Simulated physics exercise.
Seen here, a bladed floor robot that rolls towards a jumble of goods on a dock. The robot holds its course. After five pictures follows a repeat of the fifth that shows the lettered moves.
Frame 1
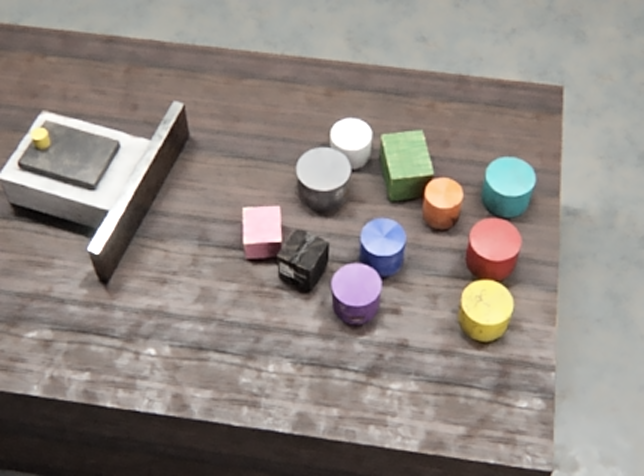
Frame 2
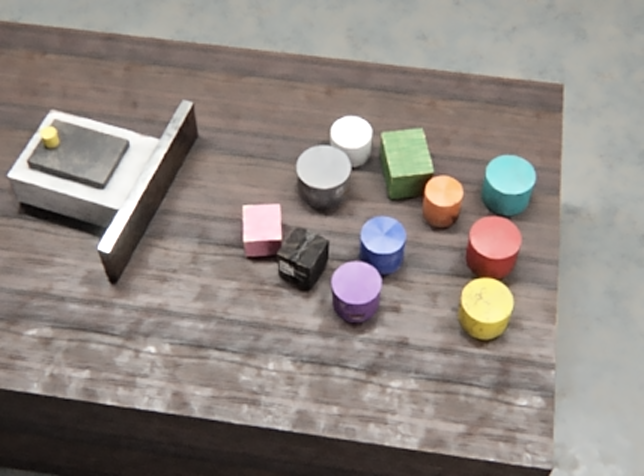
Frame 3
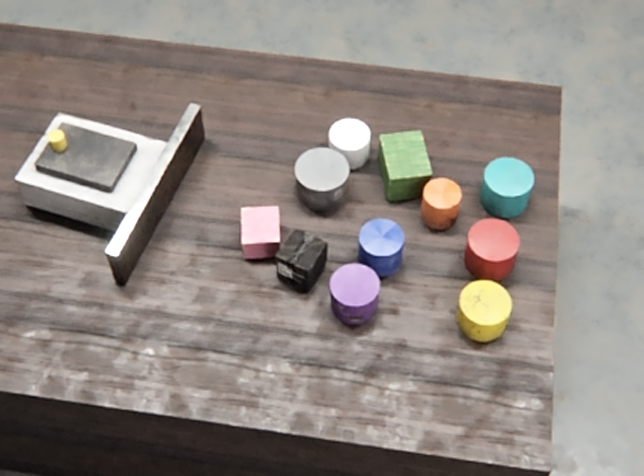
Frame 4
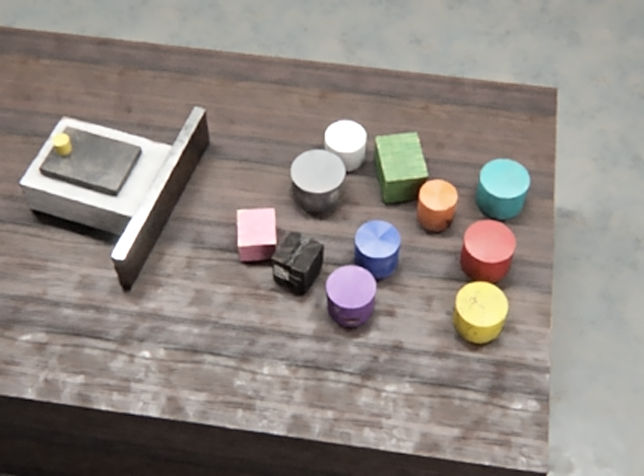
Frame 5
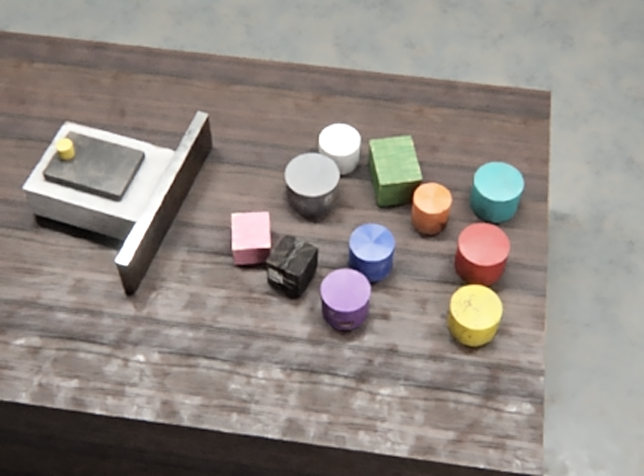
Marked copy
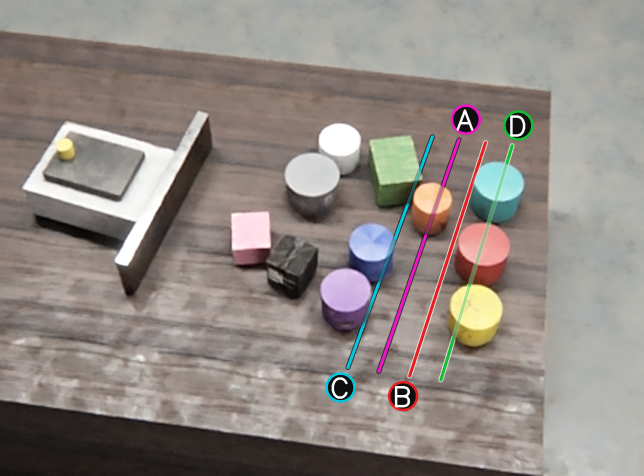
A bladed robot rolls slowly a short way right towards a jumble of colourful goods.
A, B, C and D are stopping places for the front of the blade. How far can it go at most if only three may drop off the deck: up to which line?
It should halt at D.
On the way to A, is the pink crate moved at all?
Yes.
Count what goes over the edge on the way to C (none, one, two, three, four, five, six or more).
In all, none.
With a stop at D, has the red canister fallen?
Yes.
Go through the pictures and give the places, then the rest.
In the first picture, robot (75, 155); orange canister (442, 204); grey pail (324, 180).
In the second picture, robot (85, 154); yellow canister (485, 309).
In the third picture, robot (92, 157); blue canister (381, 248).
In the fourth picture, robot (97, 161); green crate (400, 168).
In the fifth picture, robot (100, 166); pink crate (252, 238); white canister (339, 149); turquoise canister (496, 193).
On the marked copy, A at (422, 246); B at (451, 250); C at (394, 243); D at (480, 253).
Following D. Soon after the start, robot (209, 179); black parcel (319, 271); grey pail (324, 188).
Later, robot (321, 192); turquoise canister (525, 193); red canister (486, 255).
In the end, robot (411, 203); red canister over the edge; turquoise canister over the edge; two fallen.
As for the rest, A is within the limit but short; B is within the limit but short; C is within the limit but short.
